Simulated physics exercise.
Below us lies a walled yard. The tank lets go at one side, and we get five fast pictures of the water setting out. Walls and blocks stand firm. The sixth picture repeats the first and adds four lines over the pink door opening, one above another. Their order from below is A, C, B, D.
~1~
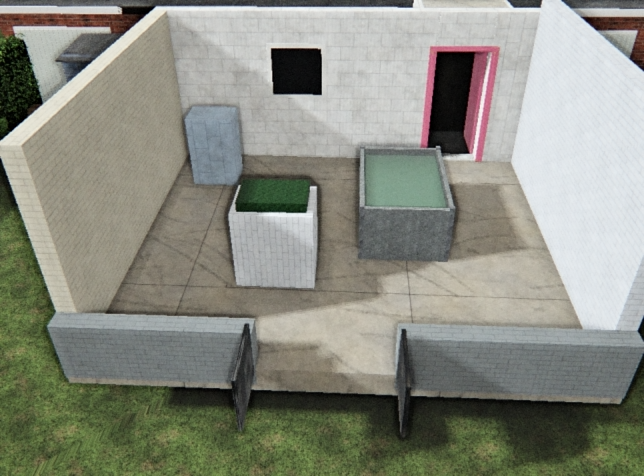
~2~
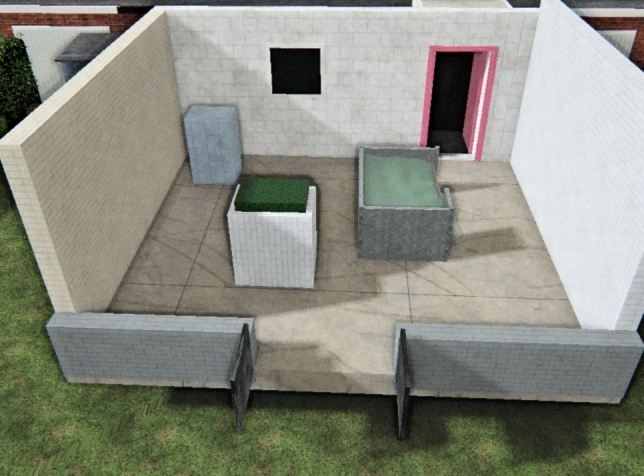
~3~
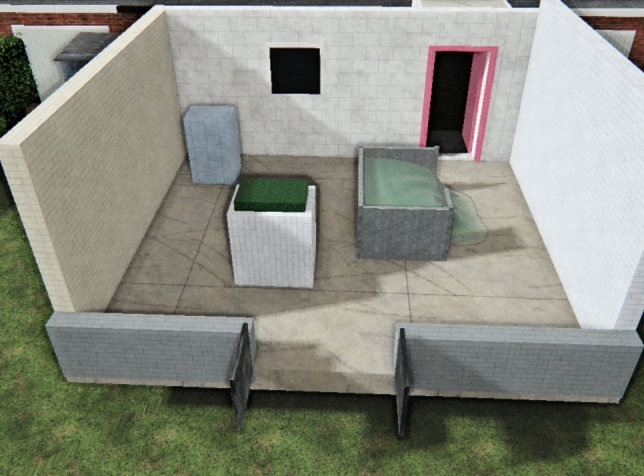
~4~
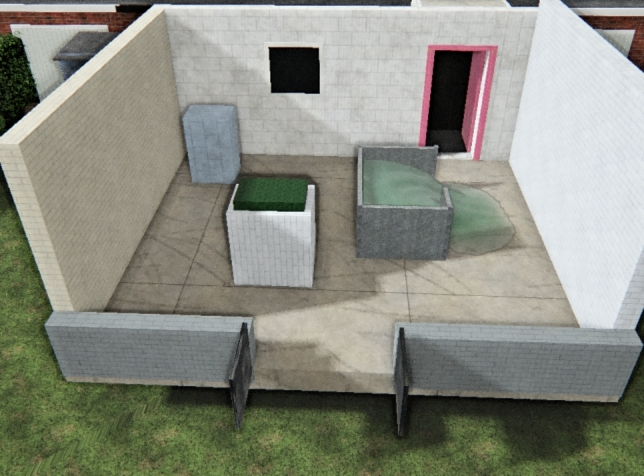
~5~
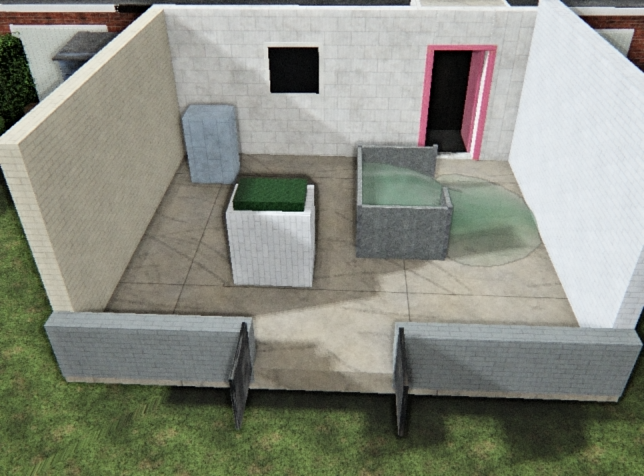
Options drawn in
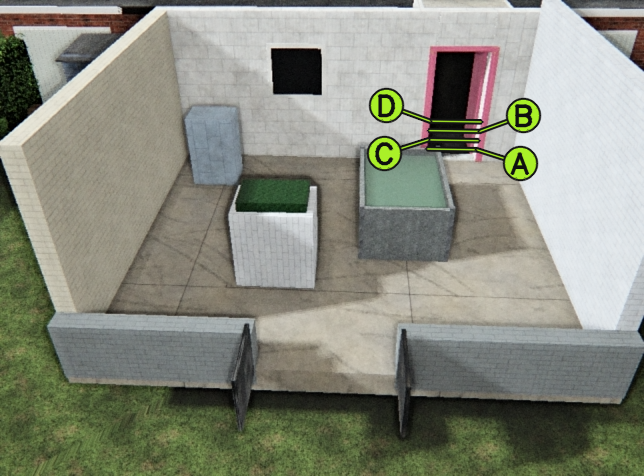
A walled yard held a grey tank of greenish water beside a white block topped with green; the tank's right side opened, and the water poured out and spread rightward across the paved ground.
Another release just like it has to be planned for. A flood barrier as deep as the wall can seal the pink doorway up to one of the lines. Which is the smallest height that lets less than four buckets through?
Line A just does it.
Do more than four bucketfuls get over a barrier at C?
No, not at all.
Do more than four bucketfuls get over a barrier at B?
No, not at all.
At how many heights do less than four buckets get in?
All of the four.
On the marked copy, A at (452, 149); B at (454, 131); C at (453, 140); D at (455, 121); from the bottom up A, C, B, D.
Choosing A, a splash gets over, under a bucket.
Choosing B, nothing gets over.
Choosing C, nothing gets over.
Choosing D, nothing gets over.
